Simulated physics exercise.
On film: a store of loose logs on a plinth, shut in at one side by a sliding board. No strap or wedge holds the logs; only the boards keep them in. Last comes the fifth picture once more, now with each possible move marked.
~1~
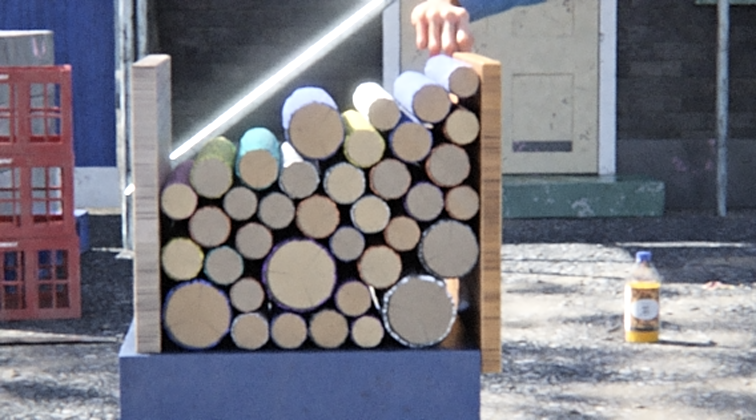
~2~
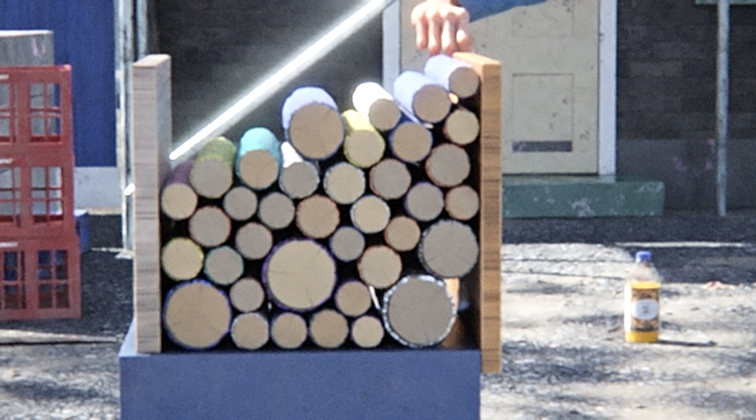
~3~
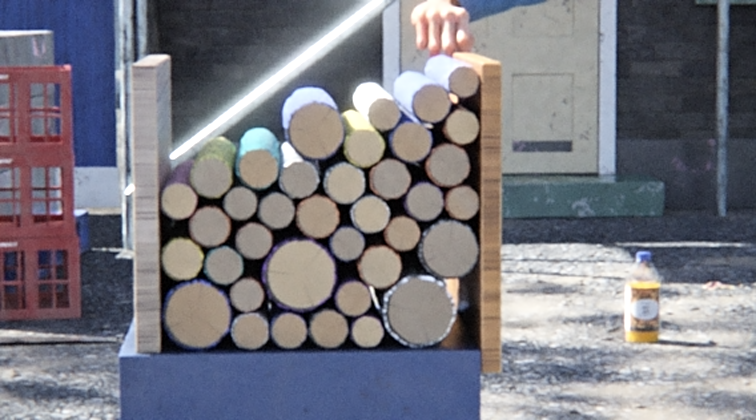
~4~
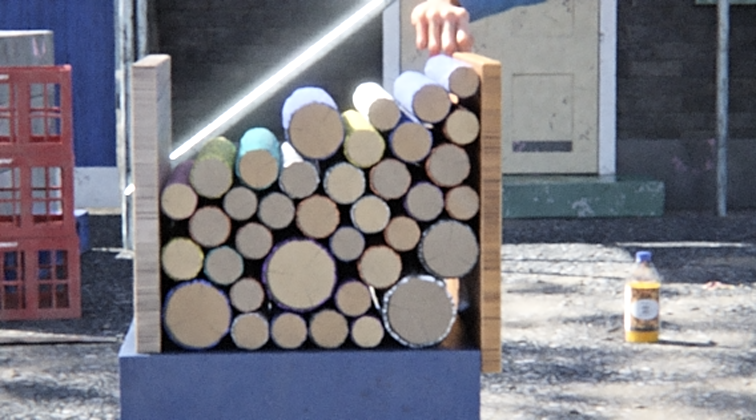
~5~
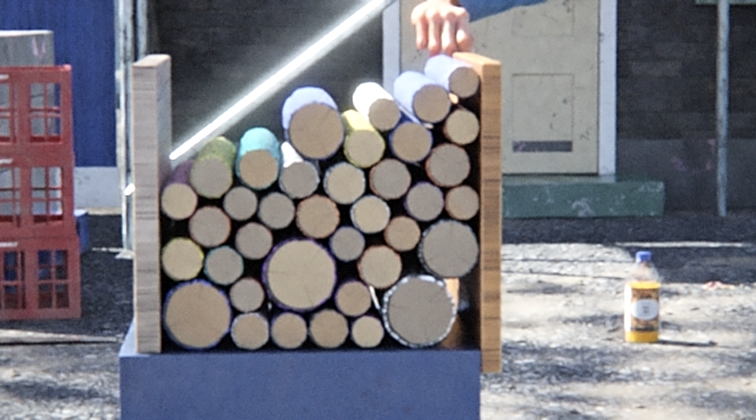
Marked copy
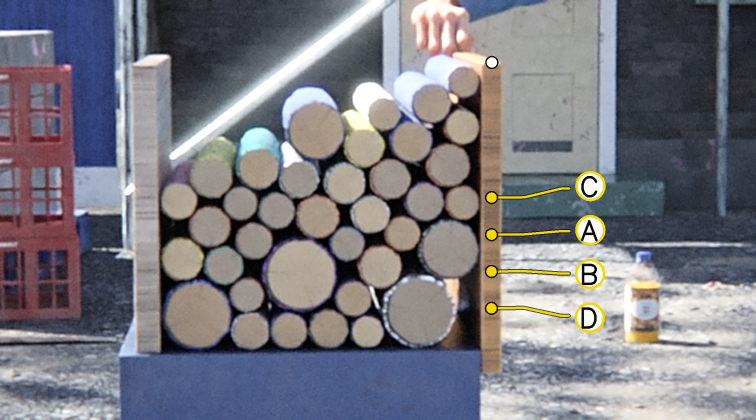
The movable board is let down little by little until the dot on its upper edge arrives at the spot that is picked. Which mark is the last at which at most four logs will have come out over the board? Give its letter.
At most to C.
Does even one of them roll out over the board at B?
Yes, at B.
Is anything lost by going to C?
Yes.
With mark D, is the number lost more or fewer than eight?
At D, more than eight.
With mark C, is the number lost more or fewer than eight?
Fewer than eight.
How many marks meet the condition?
One of the four.
On the marked copy, A at (492, 235); B at (492, 271); C at (492, 198); D at (492, 309); the white dot at (492, 63).
Following C. Soon after the start, top of the board (481, 126).
Later, top of the board (480, 197).
In the end, top of the board (480, 197), three out over the board.
As for the rest, A more than four out over the board; B more than four out over the board; D more than four out over the board.
